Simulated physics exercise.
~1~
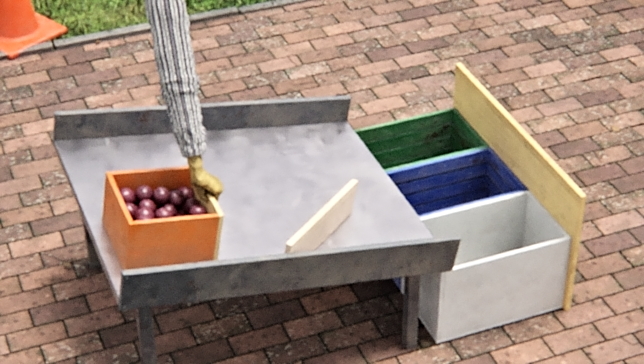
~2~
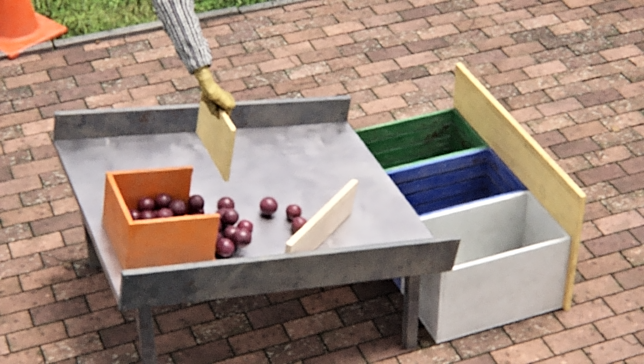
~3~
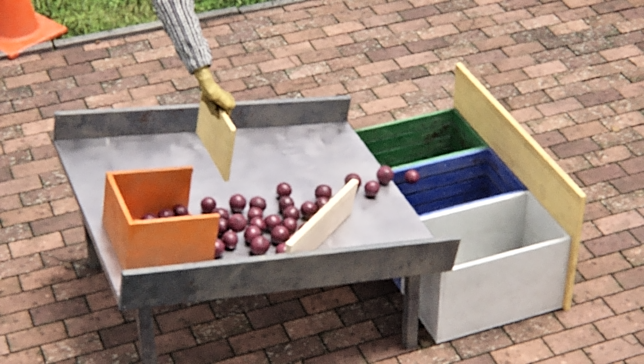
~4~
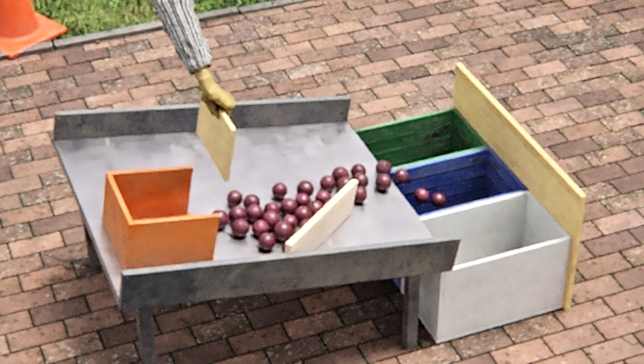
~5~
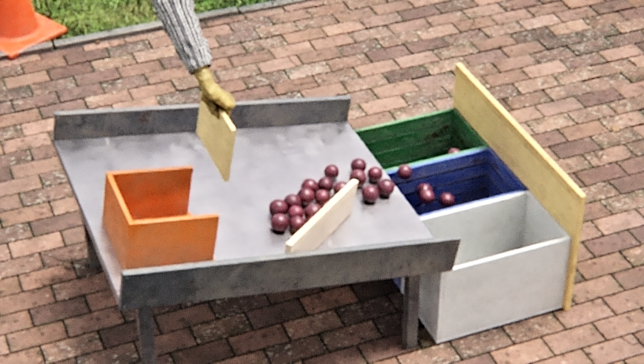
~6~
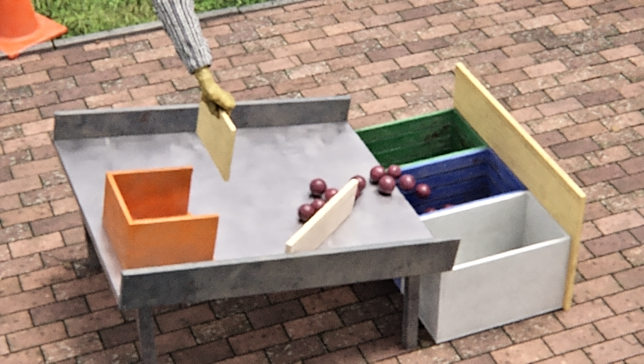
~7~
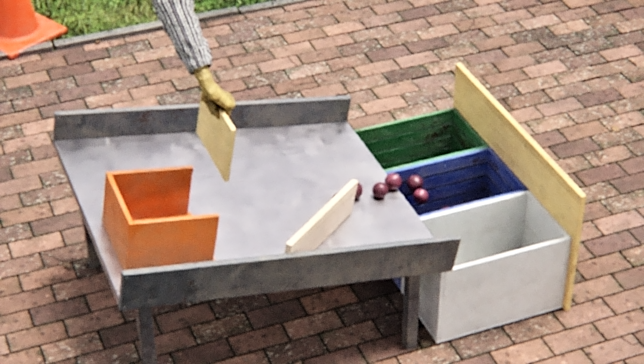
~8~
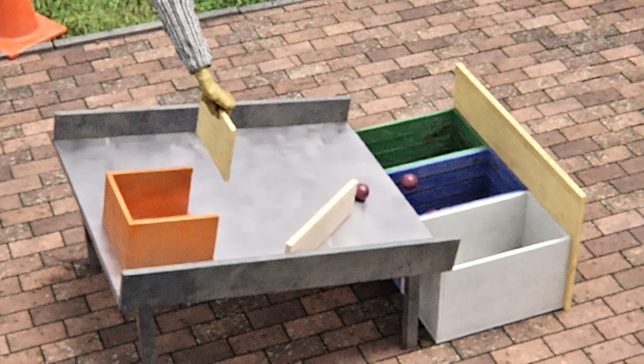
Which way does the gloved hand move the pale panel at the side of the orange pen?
The hand moves the panel up, clear of the onions, and then holds it there above the table.
